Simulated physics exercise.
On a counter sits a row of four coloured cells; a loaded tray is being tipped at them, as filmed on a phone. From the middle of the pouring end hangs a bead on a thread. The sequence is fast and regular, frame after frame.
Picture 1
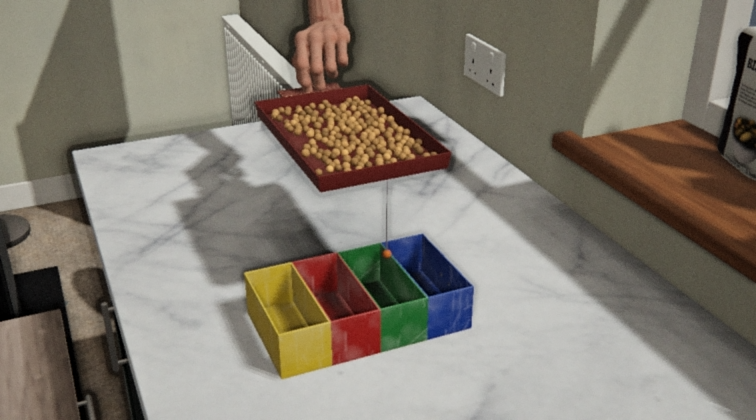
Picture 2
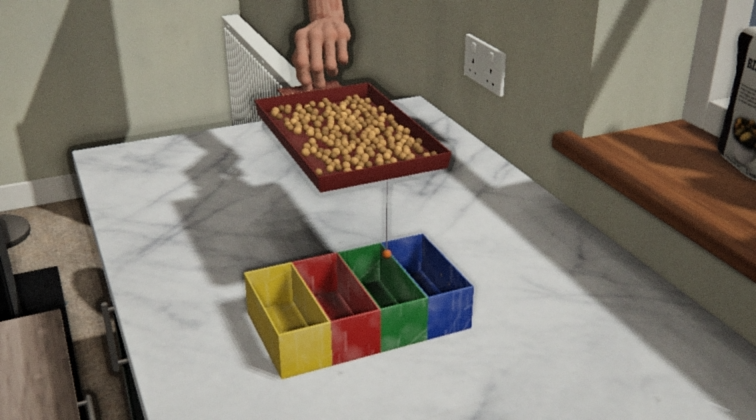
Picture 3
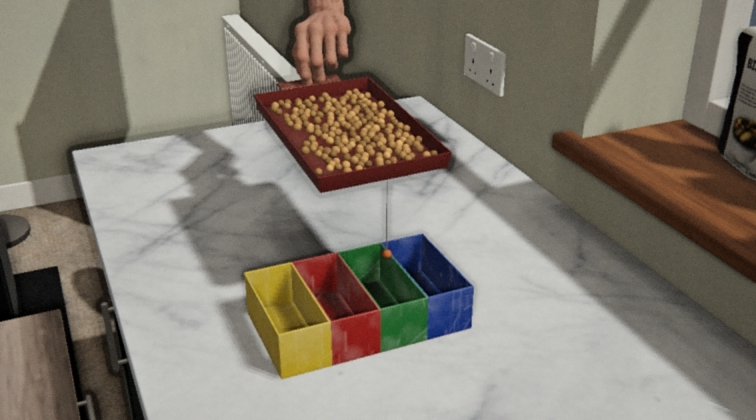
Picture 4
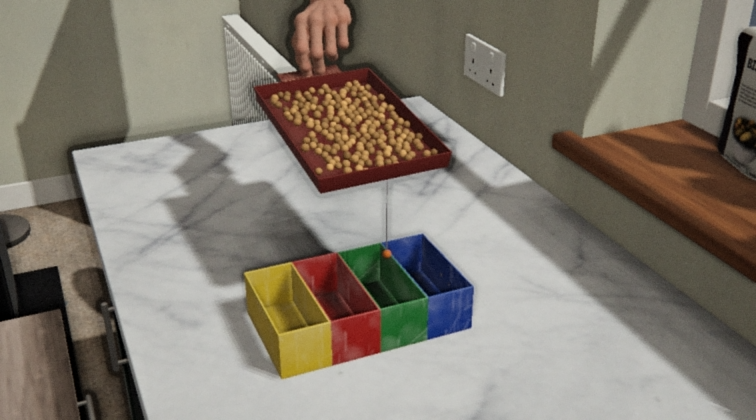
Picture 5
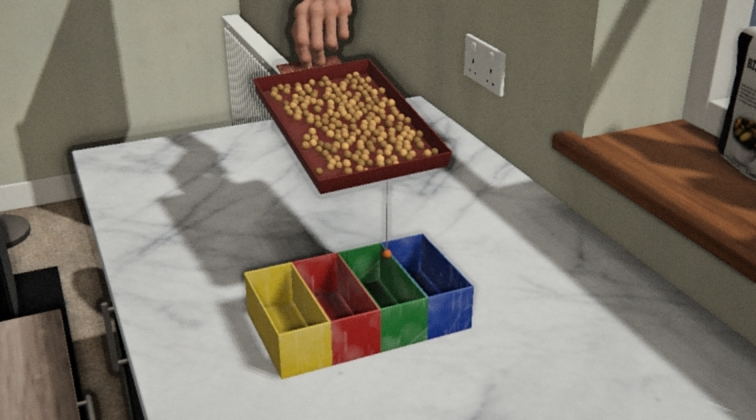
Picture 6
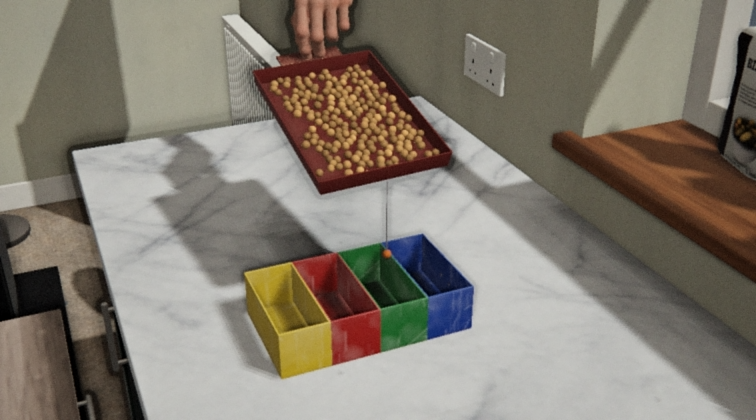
A dark red tray of small round beads, held by a hand above yellow, red, green and blue boxes, stayed level briefly, then its hand end rose slightly and some beads shifted about inside.
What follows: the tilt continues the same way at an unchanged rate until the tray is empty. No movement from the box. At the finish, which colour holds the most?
Red holds the most.
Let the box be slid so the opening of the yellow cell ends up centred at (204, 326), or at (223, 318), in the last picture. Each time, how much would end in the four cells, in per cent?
You'd get about 60 per cent first and about 80 per cent second.
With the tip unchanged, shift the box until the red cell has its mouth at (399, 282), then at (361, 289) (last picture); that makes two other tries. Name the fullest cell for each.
Attempt 1 - the yellow one; attempt 2 - that red cell.
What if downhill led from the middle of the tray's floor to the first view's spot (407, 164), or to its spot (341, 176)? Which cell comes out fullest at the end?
So the first one goes to the cell in blue and the second to the red cell.
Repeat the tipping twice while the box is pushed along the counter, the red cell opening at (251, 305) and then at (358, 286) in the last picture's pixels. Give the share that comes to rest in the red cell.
0 per cent the first time, 40 per cent the second time.
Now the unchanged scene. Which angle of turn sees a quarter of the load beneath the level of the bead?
Around 85 degrees of turn.
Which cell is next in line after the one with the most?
Second place: The green cell.
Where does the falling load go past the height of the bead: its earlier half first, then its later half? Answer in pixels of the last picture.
First part (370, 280), rest (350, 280).
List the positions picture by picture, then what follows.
The first frame shows corners of the pouring end at (320, 175) and (448, 152), level; middle of the load at (352, 134), round wooden beads; bead on its thread at (387, 254); yellow cell at (305, 346); red cell at (356, 333); green cell at (404, 321); blue cell at (450, 309).
The second frame shows corners of the pouring end at (320, 176) and (448, 152), level; middle of the load at (352, 133).
The third frame shows corners of the pouring end at (320, 176) and (448, 151), tipped barely, lowest at the left corner; middle of the load at (352, 130).
The fourth frame shows corners of the pouring end at (320, 178) and (449, 151), tipped a little, lowest at the left corner; middle of the load at (352, 125).
The fifth frame shows corners of the pouring end at (321, 179) and (449, 151), tipped a little, lowest at the left corner; middle of the load at (353, 121).
The sixth frame shows corners of the pouring end at (321, 180) and (449, 151), tipped a little, lowest at the left corner; middle of the load at (353, 119), about half on the move; yellow cell at (305, 346); red cell at (356, 333); green cell at (404, 321); blue cell at (450, 309).
Soon after the last picture, tray tipped steeply; nearly all on the tray; a stray few in the yellow cell; a stray few in the red cell.
A little later, tray tipped right over; about a third on the tray; about a quarter in the red cell; a small part in the green cell; a small part in the blue cell; a stray few in the yellow cell; about a quarter falling or outside the box.
Later still, tray tipped past a quarter turn; about half in the red cell; about a quarter in the green cell; a small part in the blue cell; a small part in the yellow cell; a small part falling or outside the box.
By the end, tray tipped past a quarter turn; about half in the red cell; about a quarter in the green cell; a small part in the blue cell; a small part in the yellow cell; a small part outside the box.
